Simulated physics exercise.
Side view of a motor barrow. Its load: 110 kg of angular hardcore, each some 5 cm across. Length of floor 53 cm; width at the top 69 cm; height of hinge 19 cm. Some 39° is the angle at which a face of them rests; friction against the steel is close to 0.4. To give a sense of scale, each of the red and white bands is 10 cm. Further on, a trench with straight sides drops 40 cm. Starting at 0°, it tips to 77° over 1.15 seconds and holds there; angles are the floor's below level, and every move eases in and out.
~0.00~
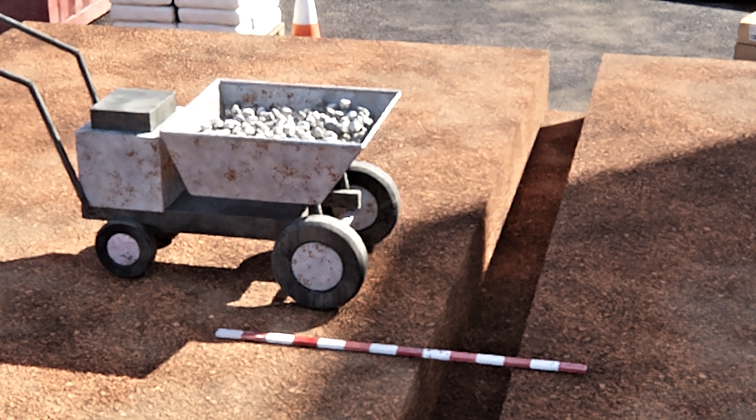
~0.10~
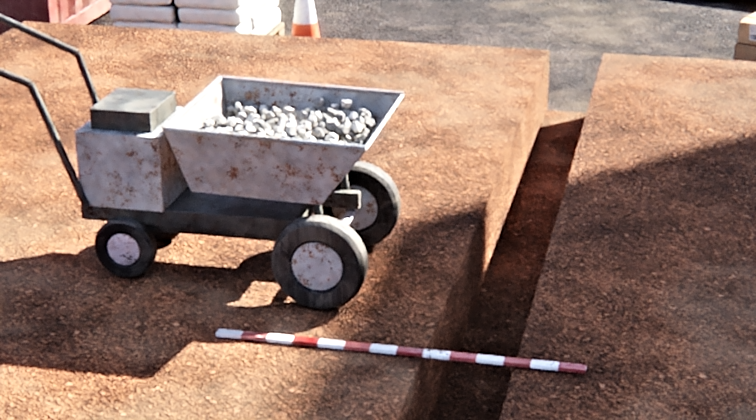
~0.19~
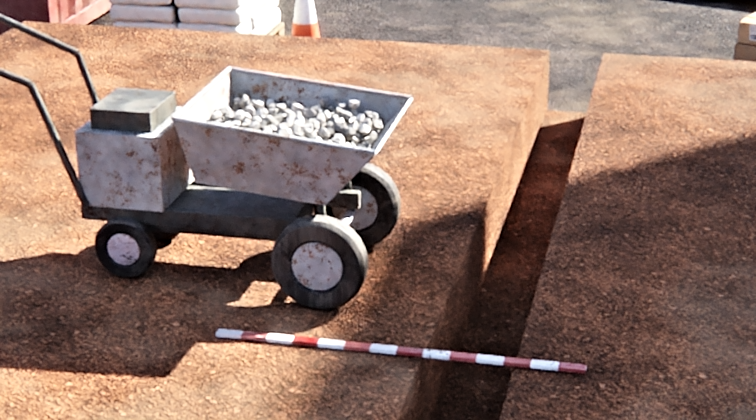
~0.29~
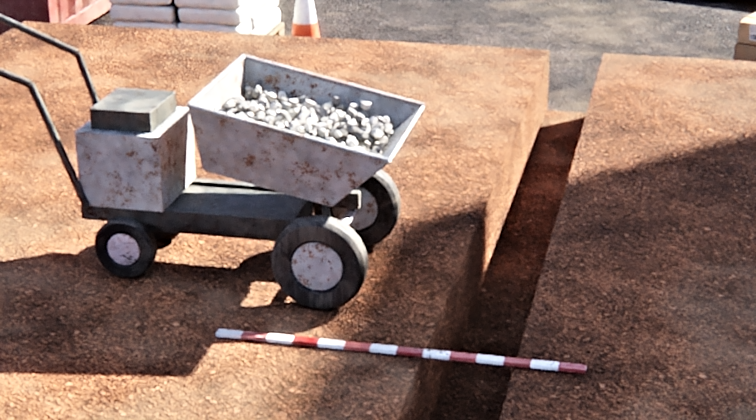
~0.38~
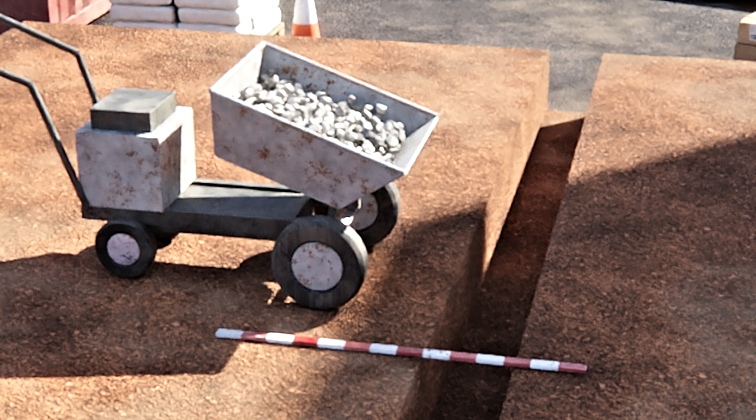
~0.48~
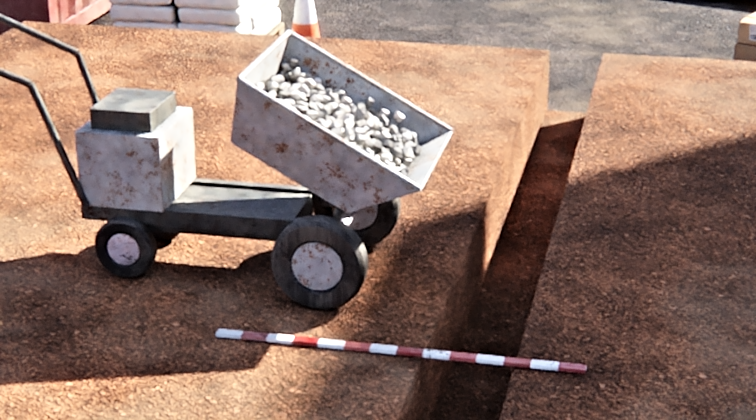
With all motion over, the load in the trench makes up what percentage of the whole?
It makes up about 95 percent of the whole load.
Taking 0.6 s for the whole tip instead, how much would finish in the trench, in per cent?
In that case some 75 per cent.
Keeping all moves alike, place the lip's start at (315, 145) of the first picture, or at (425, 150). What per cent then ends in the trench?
Near 70 and near 15 percent.
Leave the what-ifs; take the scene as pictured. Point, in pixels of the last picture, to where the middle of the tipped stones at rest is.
Roughly at pixel (498, 356).
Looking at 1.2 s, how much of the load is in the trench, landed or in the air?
30 per cent, give or take.
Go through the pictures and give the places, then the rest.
The skip is at 0°, its lip at (363, 147); the top of the load is at (315, 118), in the first frame.
The skip is at 2°, its lip at (366, 148); the top of the load is at (312, 113); the stones move at 0.2 m/s on average, in the second frame.
Lip at (376, 153), floor tilted 6°, highest stones at (262, 109); the stones move at 0.4 m/s on average, in the third frame.
The skip is at 12°, its lip at (389, 161); the top of the load is at (267, 99); the stones move at 0.6 m/s on average, in the fourth frame.
Lip at (405, 173), floor tilted 20°, highest stones at (269, 87); the stones move at 0.7 m/s on average, in the fifth frame.
Lip at (421, 189), floor tilted 29°, highest stones at (286, 77); the stones move at 0.8 m/s on average, in the sixth frame.
After 0.9 s the floor is at 65°; 100 % in the skip; the foremost stones are at (465, 234).
After 1.2 s the floor is at 77°; 67 % in the skip, 32 % in the trench, 1 % past the trench; the foremost stones are at (540, 296).
After 1.6 s the floor is at 77°; 29 % in the skip, 66 % in the trench, 5 % past the trench; the foremost stones are at (624, 300).
After 3.5 s the floor is at 77°; 0 % in the skip, 95 % in the trench, 5 % past the trench; the foremost stones are at (638, 301).
